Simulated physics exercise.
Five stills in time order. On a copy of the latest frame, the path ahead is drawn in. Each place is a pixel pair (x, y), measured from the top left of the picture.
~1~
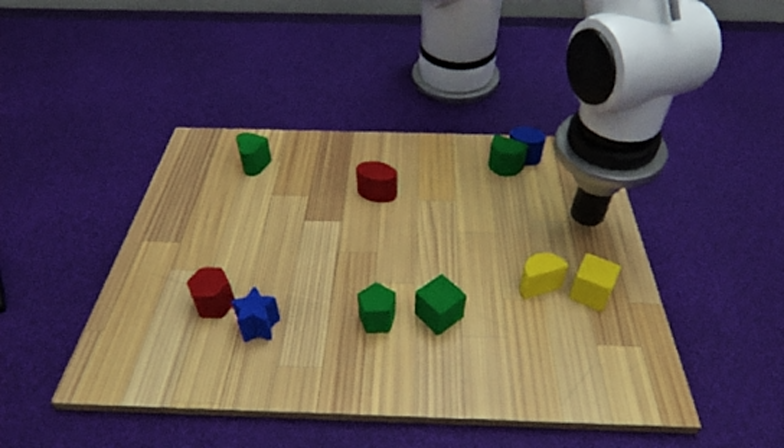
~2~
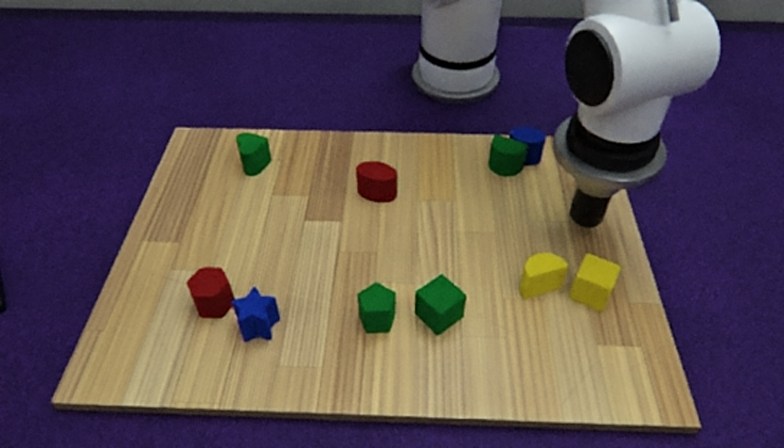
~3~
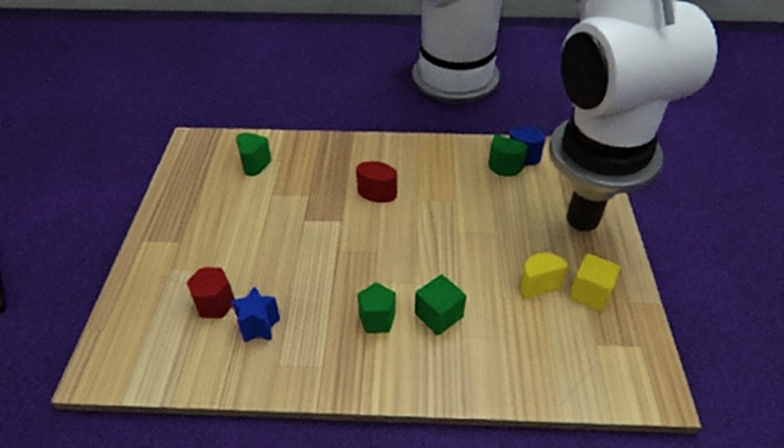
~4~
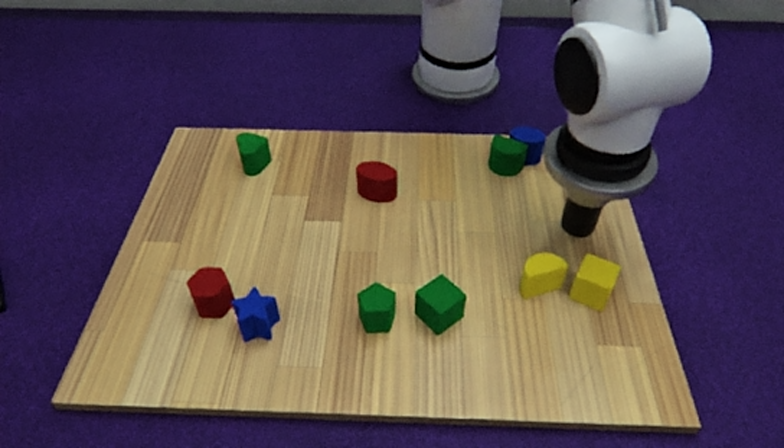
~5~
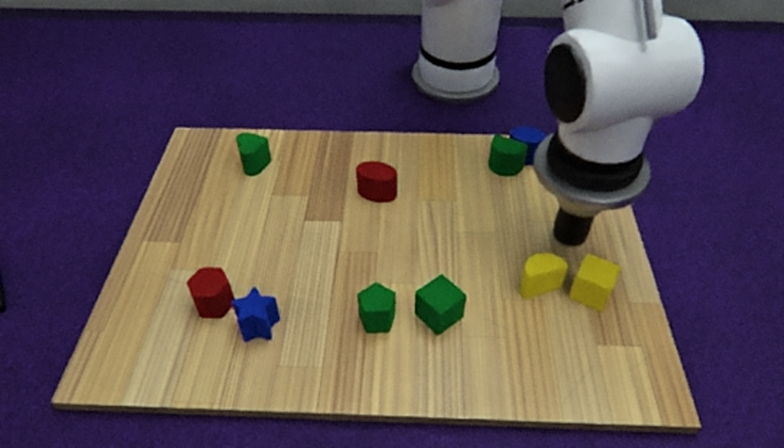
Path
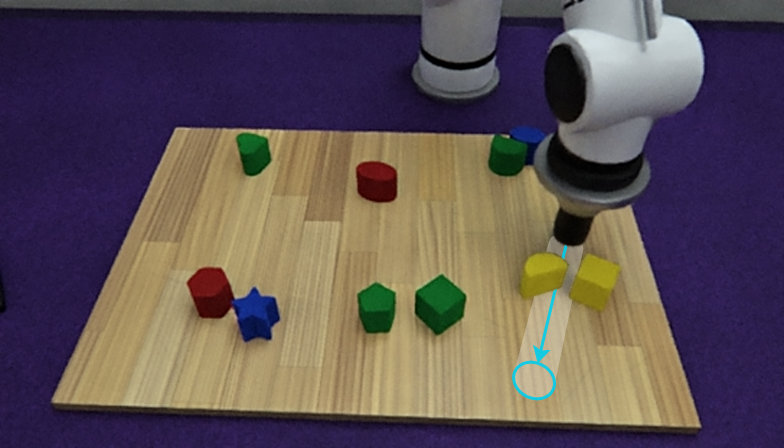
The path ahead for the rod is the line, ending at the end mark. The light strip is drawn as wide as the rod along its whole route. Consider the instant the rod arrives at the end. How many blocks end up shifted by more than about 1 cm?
My best guess is that a single block moves over 1 cm.
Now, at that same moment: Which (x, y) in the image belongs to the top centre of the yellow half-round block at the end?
The middle of its top is at (520, 291).
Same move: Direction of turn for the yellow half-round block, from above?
It makes a clockwise turn.
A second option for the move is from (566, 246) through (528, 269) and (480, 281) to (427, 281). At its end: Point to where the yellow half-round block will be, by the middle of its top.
The answer is (532, 278).
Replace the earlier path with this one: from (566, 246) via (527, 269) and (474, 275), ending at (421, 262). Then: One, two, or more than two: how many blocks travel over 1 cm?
I'd put the number at one.
Path on the board, from (566, 246) to (534, 380).
The first path, step by step. One third of the way, rod at (560, 275); yellow half-round block at (532, 275), turned 35° clockwise; yellow square block at (601, 273).
Two thirds of the way, rod at (549, 320); yellow half-round block at (520, 291), turned 105° clockwise; yellow square block at (601, 273).
At the end, rod at (538, 370); yellow half-round block at (520, 291), turned 105° clockwise; yellow square block at (601, 273).
